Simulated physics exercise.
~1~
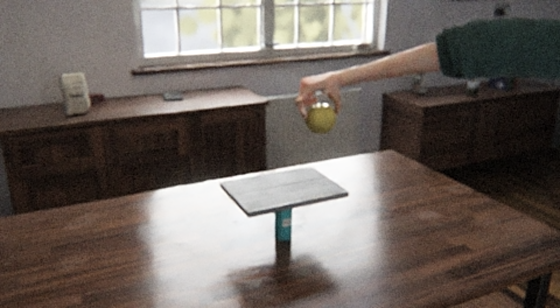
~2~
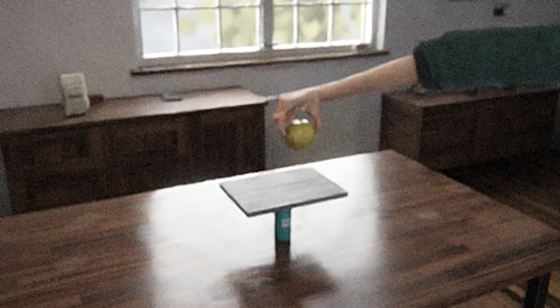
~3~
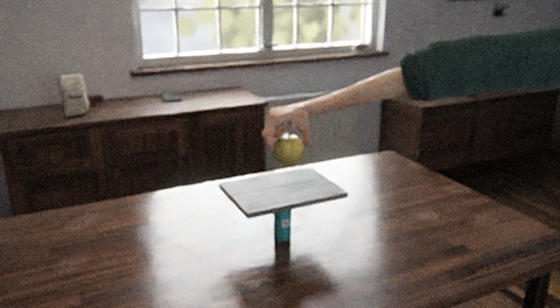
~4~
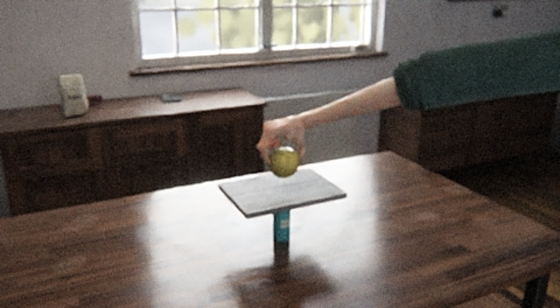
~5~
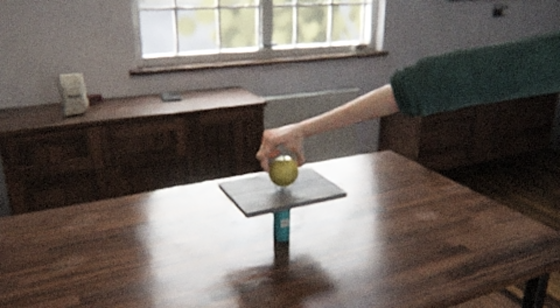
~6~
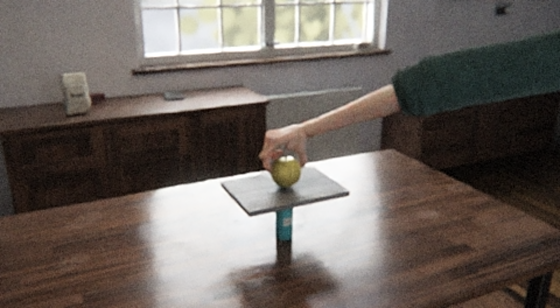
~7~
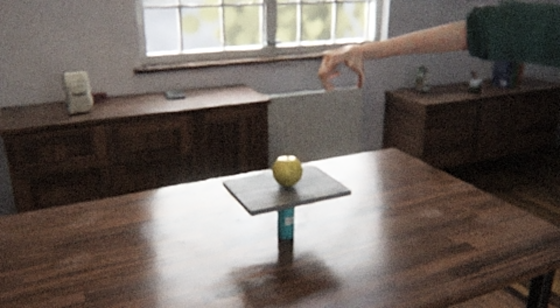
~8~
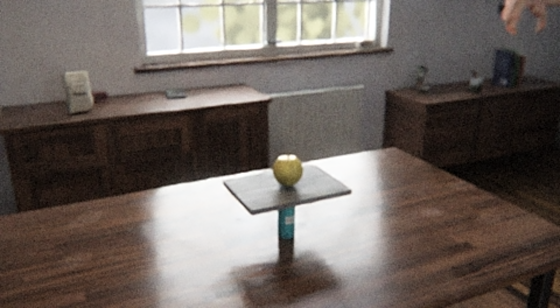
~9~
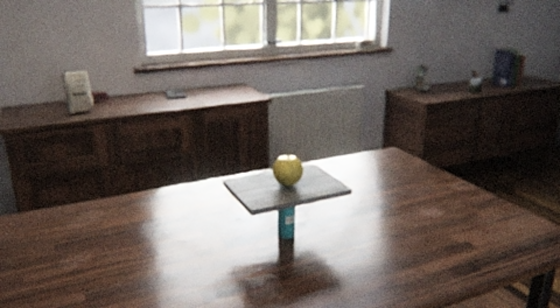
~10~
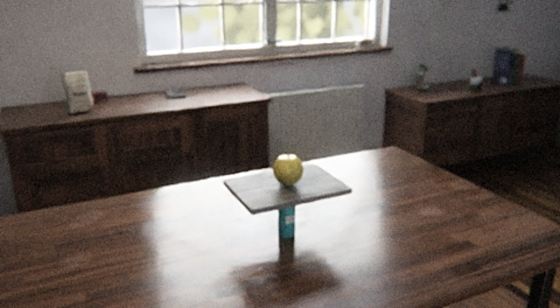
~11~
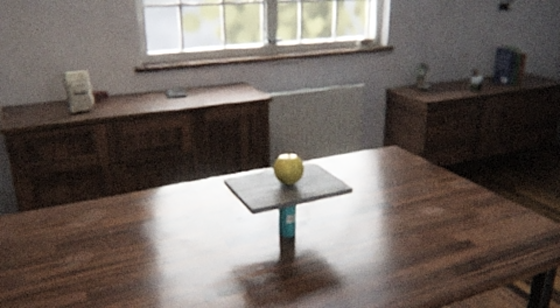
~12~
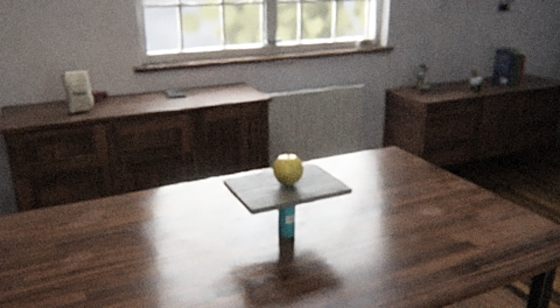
A hand lowers a yellow apple onto a balanced grey board, withdraws, and everything stays still.
